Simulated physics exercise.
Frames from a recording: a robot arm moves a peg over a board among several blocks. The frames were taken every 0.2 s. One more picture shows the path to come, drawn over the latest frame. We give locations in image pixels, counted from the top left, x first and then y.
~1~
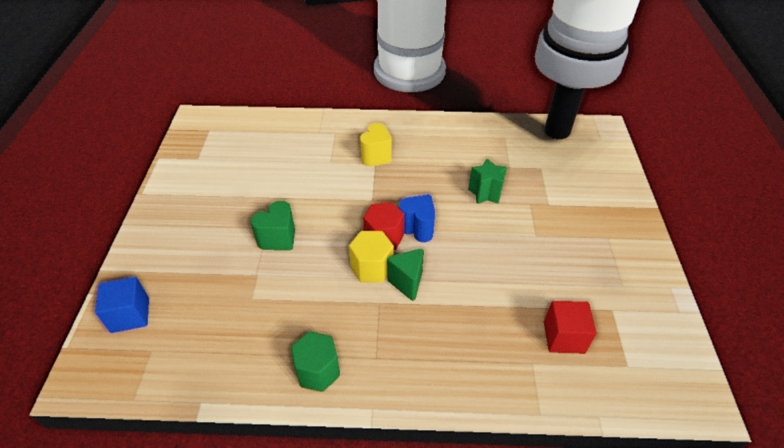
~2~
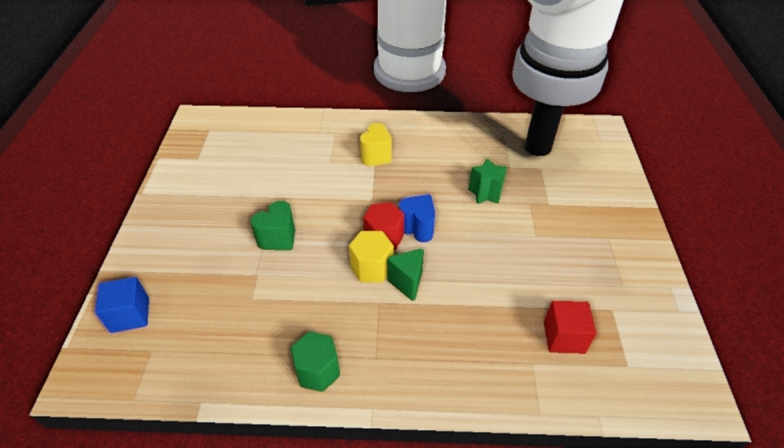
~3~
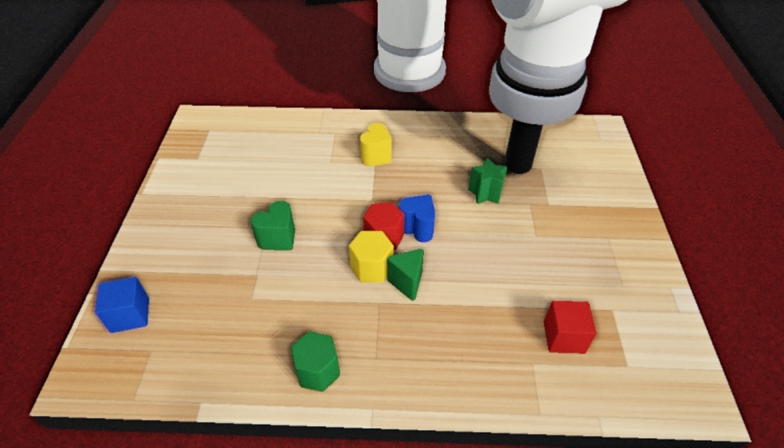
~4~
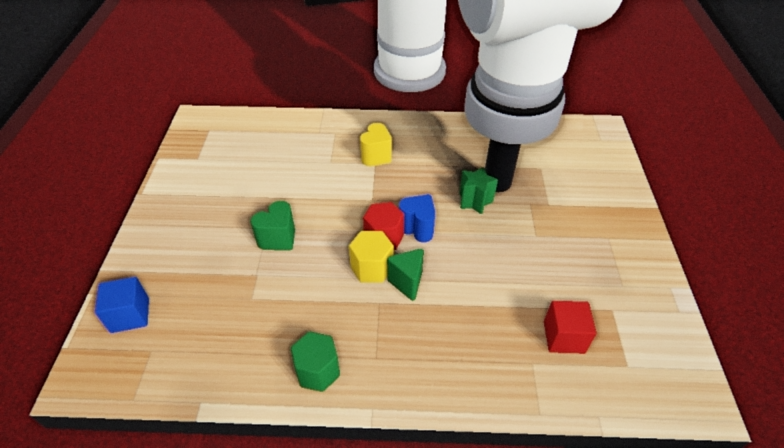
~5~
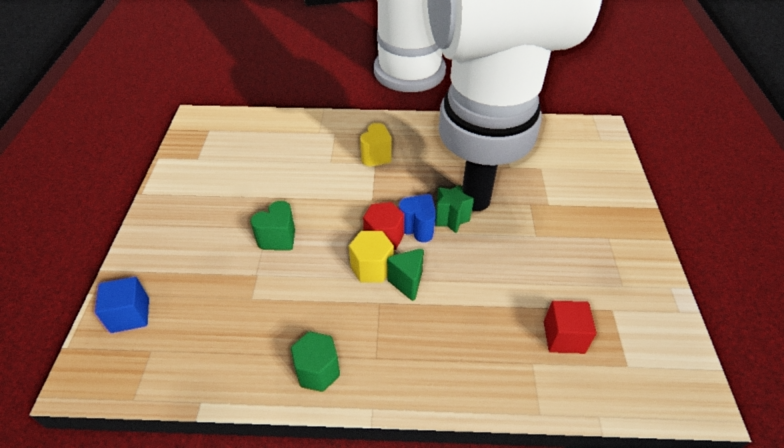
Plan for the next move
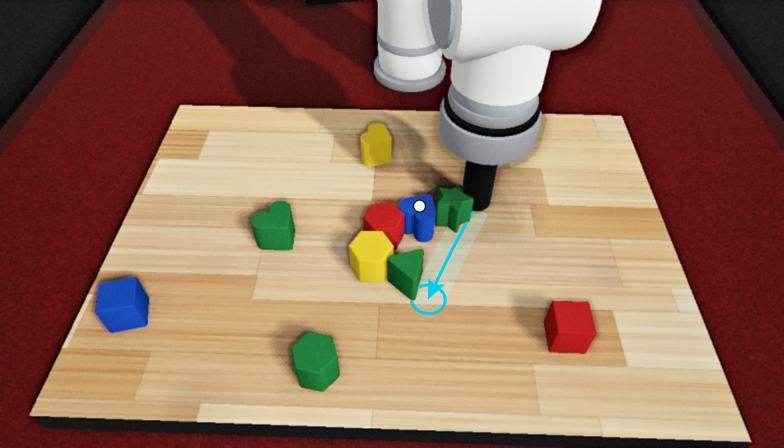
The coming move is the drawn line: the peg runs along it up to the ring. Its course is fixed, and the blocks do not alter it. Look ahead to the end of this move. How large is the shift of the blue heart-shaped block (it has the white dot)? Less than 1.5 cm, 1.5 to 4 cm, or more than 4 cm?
By the end of the path, it will have gone between 1.5 and 4 cm.
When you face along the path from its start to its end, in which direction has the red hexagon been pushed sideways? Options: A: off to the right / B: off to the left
I'll go with A - off to the right.
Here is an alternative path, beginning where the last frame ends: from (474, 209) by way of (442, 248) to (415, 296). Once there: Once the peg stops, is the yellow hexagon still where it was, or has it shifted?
Here the yellow hexagon moves off its spot.
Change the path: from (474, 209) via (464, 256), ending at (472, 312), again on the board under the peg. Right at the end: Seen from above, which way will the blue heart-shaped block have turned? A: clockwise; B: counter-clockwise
The answer is A.
The line goes straight from (474, 209) to (428, 299); the dot is on the blue heart-shaped block.
What follows on the original path. One third of the way, peg at (460, 229); red hexagon at (368, 215); blue heart-shaped block at (401, 213), turned 60° clockwise; green star at (433, 221), turned 15° clockwise.
Two thirds of the way, peg at (445, 259); red hexagon at (363, 215); blue heart-shaped block at (396, 214), turned 60° clockwise; green star at (418, 233), turned 55° clockwise.
At the end, peg at (429, 292); red hexagon at (363, 215); green triangular block at (401, 269), turned 15° clockwise; blue heart-shaped block at (396, 214), turned 60° clockwise; green star at (417, 235), turned 70° clockwise.
